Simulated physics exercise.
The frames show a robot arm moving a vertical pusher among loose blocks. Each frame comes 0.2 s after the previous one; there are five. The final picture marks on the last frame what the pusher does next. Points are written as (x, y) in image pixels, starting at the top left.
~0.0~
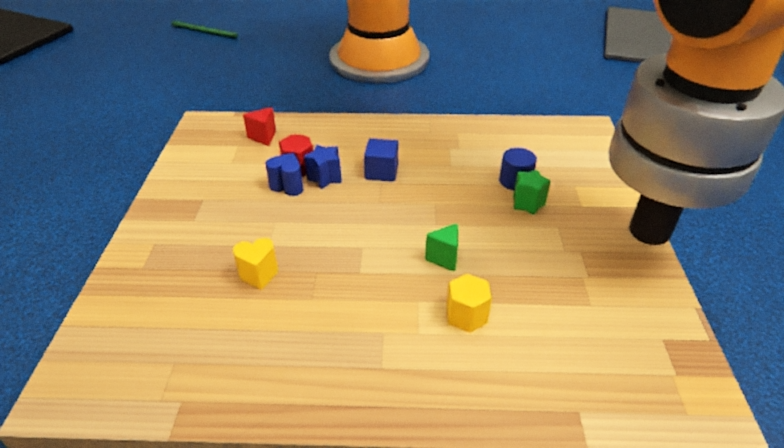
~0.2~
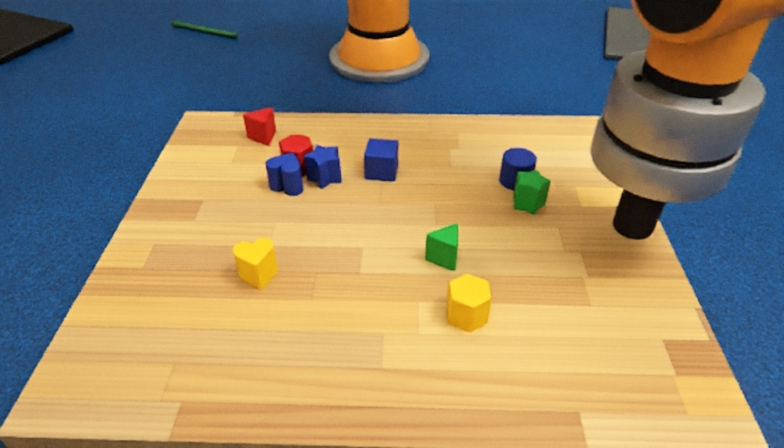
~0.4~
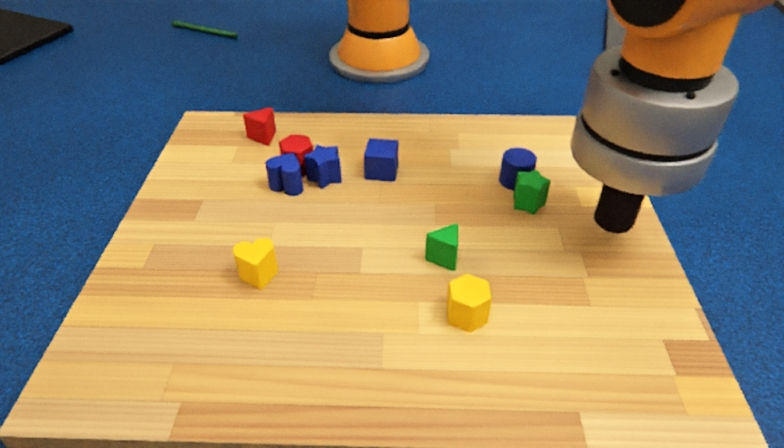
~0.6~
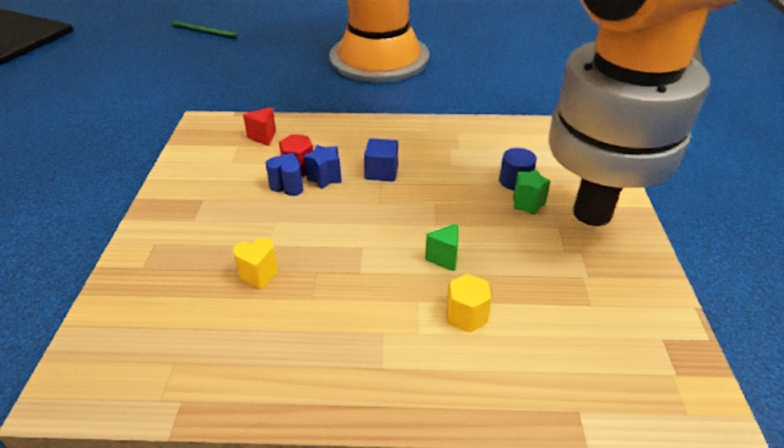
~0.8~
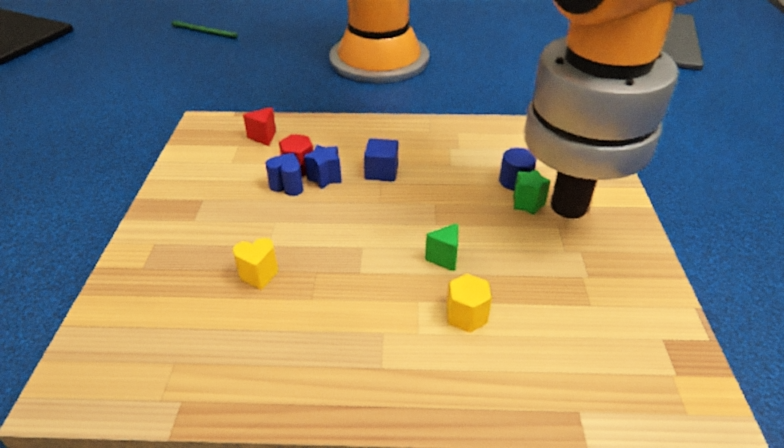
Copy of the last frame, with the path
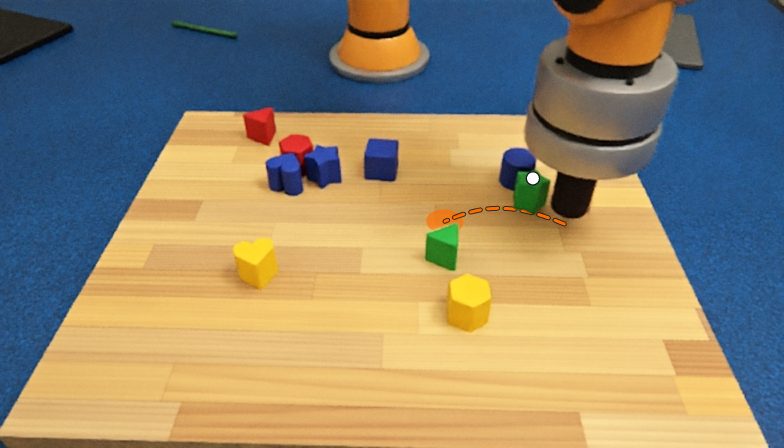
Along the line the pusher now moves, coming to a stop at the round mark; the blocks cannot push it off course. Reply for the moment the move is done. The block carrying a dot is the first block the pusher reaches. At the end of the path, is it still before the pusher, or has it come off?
It slips out to the side or back.
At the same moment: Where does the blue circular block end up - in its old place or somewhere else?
It is no longer where it was.
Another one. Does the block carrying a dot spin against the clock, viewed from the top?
No.
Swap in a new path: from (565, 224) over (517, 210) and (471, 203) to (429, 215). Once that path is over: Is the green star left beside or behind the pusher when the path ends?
The answer is yes.
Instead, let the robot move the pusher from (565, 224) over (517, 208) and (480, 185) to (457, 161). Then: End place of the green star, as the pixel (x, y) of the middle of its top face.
My prediction: (446, 123).
The line goes from (565, 224) through (523, 211) and (482, 210) to (445, 221); the dot is on the green star.
What follows on the original path. One third of the way, pusher at (525, 194); blue circular block at (514, 151); green star at (508, 168), turned 25° clockwise.
Two thirds of the way, pusher at (484, 194); blue circular block at (512, 150); green star at (491, 162), turned 70° clockwise.
At the end, pusher at (446, 205); green triangle unmoved; blue circular block at (512, 150); green star at (491, 162), turned 70° clockwise.
